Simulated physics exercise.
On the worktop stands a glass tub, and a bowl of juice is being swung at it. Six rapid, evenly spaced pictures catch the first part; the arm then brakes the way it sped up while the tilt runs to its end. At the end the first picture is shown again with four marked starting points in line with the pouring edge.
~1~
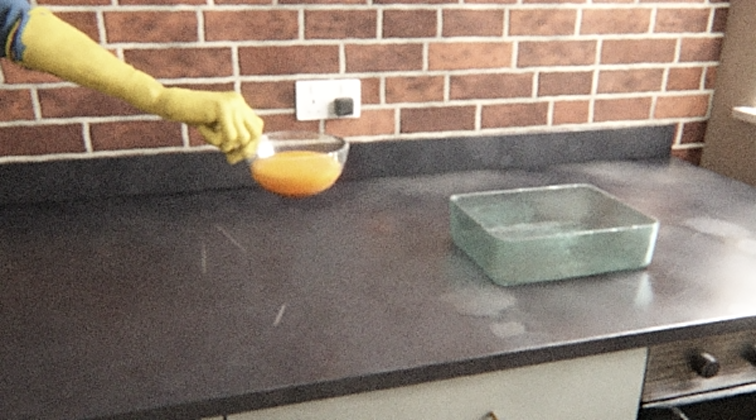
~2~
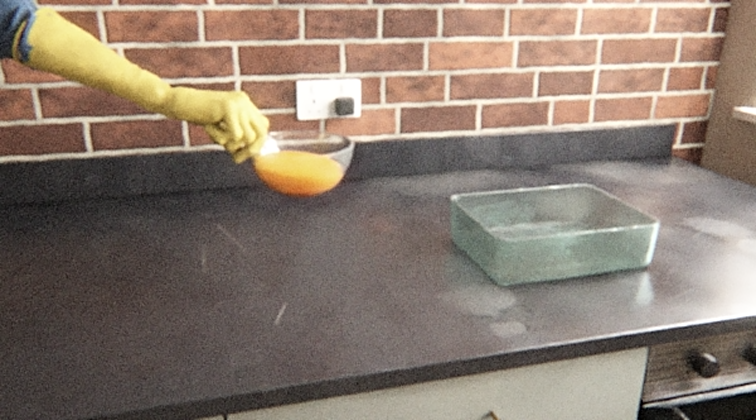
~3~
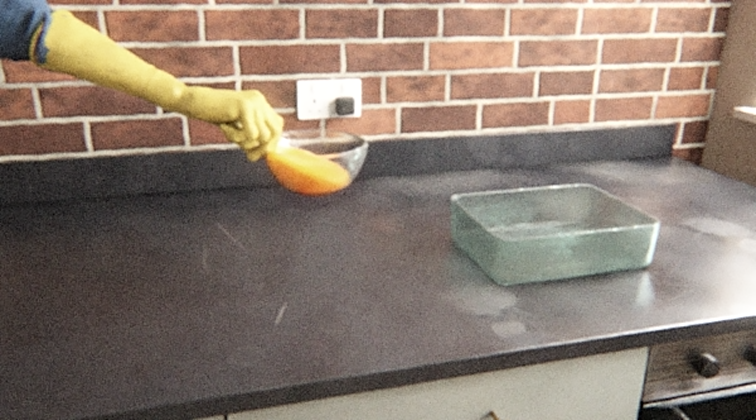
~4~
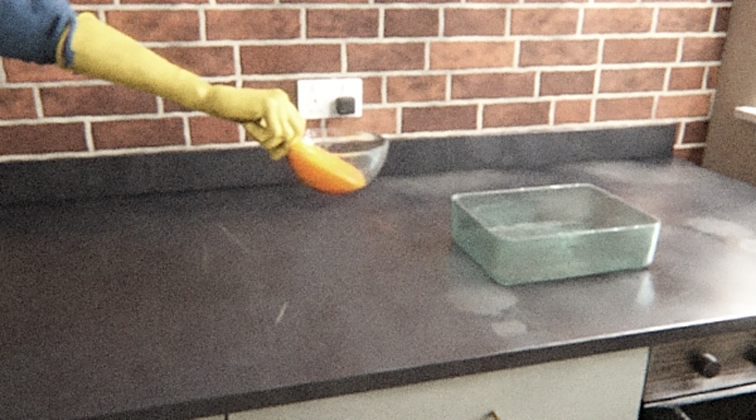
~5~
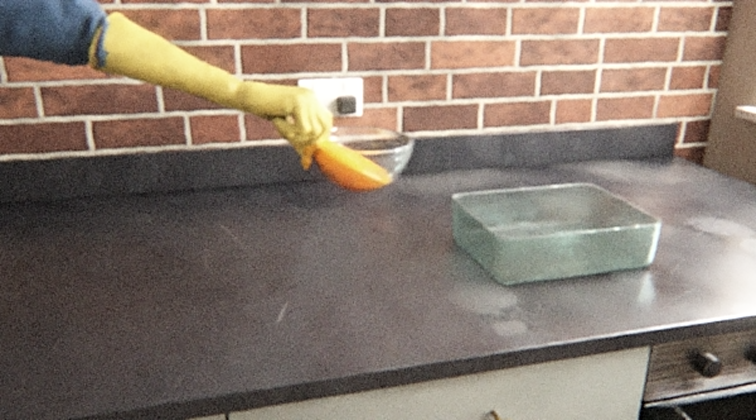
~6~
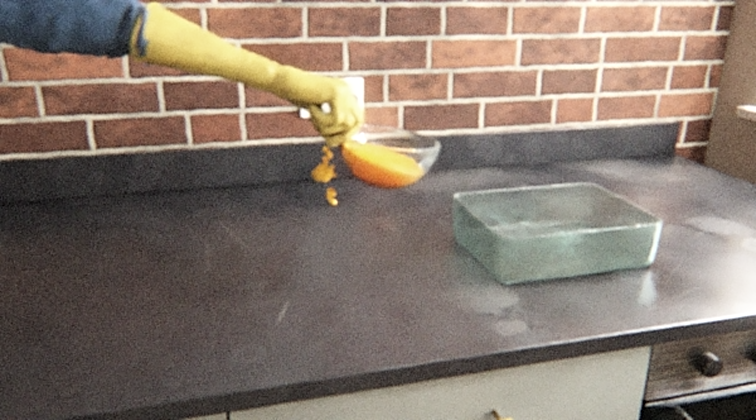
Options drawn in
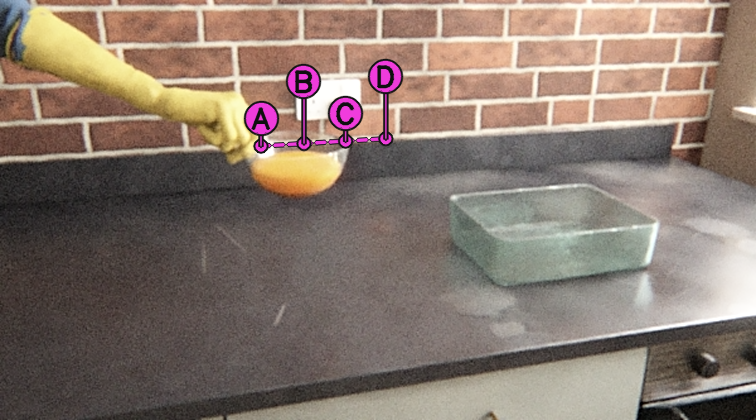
A hand in a yellow rubber glove, its arm in a blue sleeve, holds a clear bowl of orange juice at the left above a dark kitchen worktop, seen from the front and slightly above by a still camera. A greenish glass tub stands at the right, before a red brick wall with a white socket. The arm swings the bowl rightward, the juice slants inside, and some slops over the rim on the glove side.
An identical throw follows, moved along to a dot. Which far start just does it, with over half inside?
Go for B.
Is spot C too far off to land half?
No.
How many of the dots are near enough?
Three.
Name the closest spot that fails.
It is A.
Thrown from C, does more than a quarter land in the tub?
Yes, clearly.
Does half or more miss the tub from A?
Yes.
In magenta, A at (261, 146); B at (303, 143); C at (345, 141); D at (385, 138).
For spot A, about 32 % lands in the tub, 64 % falls short and 4 % goes beside or beyond.
For spot B, about 67 % lands in the tub, 27 % falls short and 6 % goes beside or beyond.
For spot C, about 81 % lands in the tub, 9 % falls short and 10 % goes beside or beyond.
For spot D, about 89 % lands in the tub, 7 % falls short and 4 % goes beside or beyond.
